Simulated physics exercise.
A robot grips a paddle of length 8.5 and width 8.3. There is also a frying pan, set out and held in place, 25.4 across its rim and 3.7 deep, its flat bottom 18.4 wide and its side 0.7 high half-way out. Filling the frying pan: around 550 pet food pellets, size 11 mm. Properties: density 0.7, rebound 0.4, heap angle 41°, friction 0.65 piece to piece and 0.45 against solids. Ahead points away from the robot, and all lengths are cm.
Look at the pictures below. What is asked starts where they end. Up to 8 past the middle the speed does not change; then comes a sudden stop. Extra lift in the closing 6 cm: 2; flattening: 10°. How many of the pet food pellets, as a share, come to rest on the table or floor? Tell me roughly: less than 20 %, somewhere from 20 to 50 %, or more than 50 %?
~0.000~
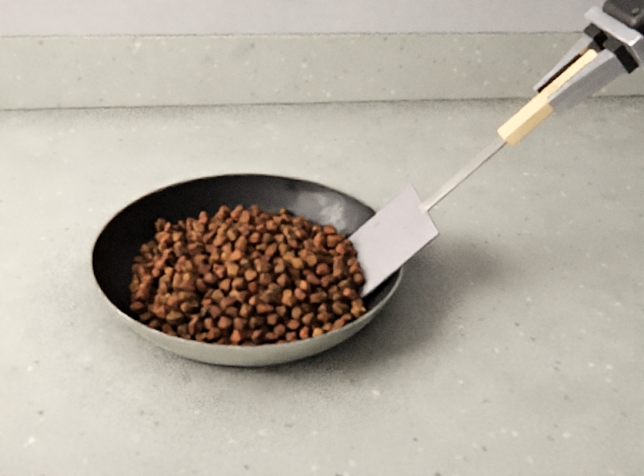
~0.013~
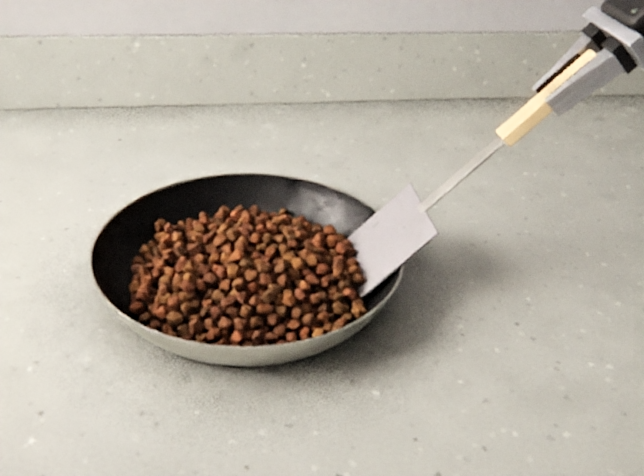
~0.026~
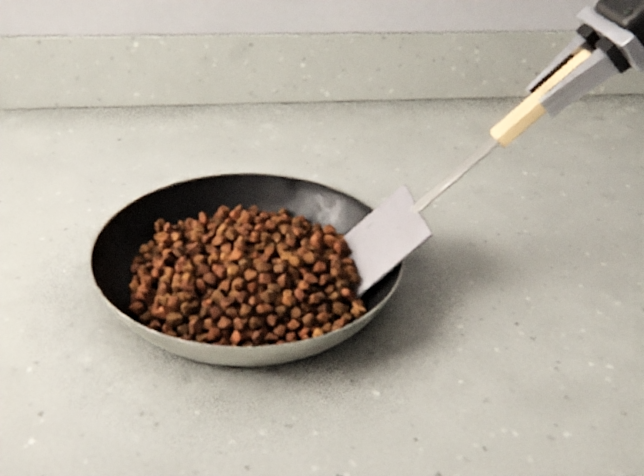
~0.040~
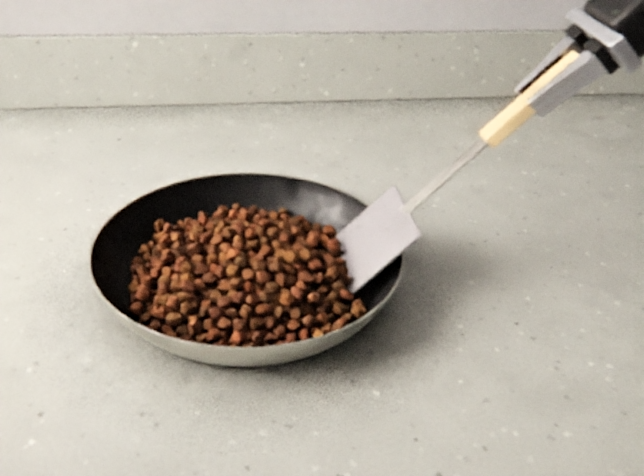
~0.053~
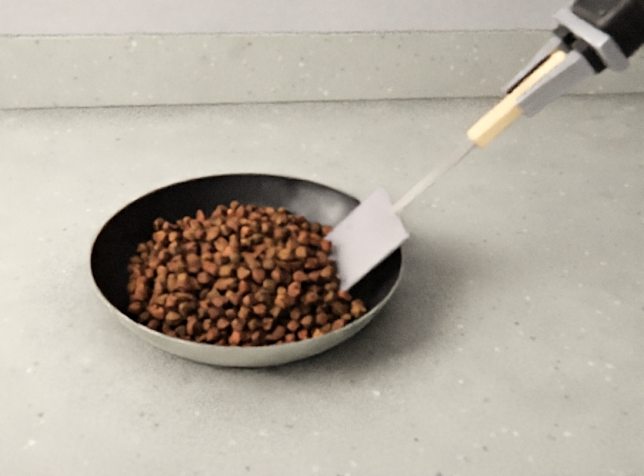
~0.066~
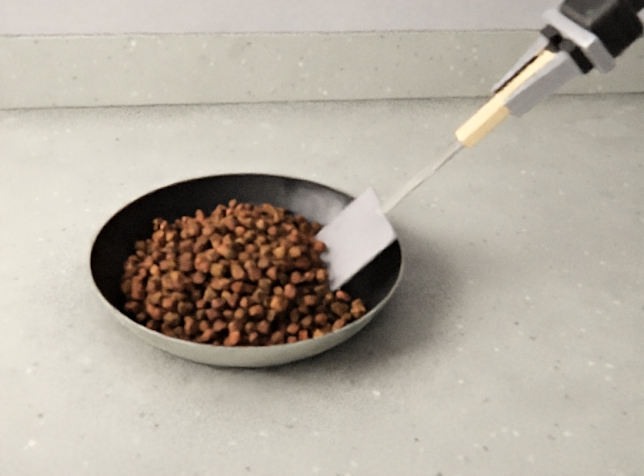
Less than 20 %.
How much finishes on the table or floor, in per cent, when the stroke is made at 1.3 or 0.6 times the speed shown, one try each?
Around 15 per cent and around 10 per cent.
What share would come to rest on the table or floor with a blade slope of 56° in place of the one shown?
In that case, around 20 percent would end up on the table or floor.
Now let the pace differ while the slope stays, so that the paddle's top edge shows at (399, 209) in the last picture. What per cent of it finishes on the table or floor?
Expect some 5 per cent there.
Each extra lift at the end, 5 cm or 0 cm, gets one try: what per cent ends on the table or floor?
15 and 5 per cent.
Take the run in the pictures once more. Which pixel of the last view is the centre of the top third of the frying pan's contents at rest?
I'd put it close to (137, 261).
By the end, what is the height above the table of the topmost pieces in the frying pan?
Roughly 6.0 cm.
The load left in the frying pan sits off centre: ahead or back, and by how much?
I'd say it's roughly 5.0 cm toward the front.
After 0.13 s, sloping 46°, highest piece 5 above the table; 548 in the frying pan.
After 0.19 s, sloping 43°, highest piece 5 above the table; 547 in the frying pan, 1 on the blade or in flight.
After 0.42 s, sloping 36°, highest piece 6 above the table; 488 in the frying pan, 57 on the table or floor, 3 on the blade or in flight.
After 1.47 s, sloping 36°, highest piece 6 above the table; 484 in the frying pan, 64 on the table or floor.
At rest, 484 in the frying pan, 64 on the table or floor. That is 12 % on the table or floor.
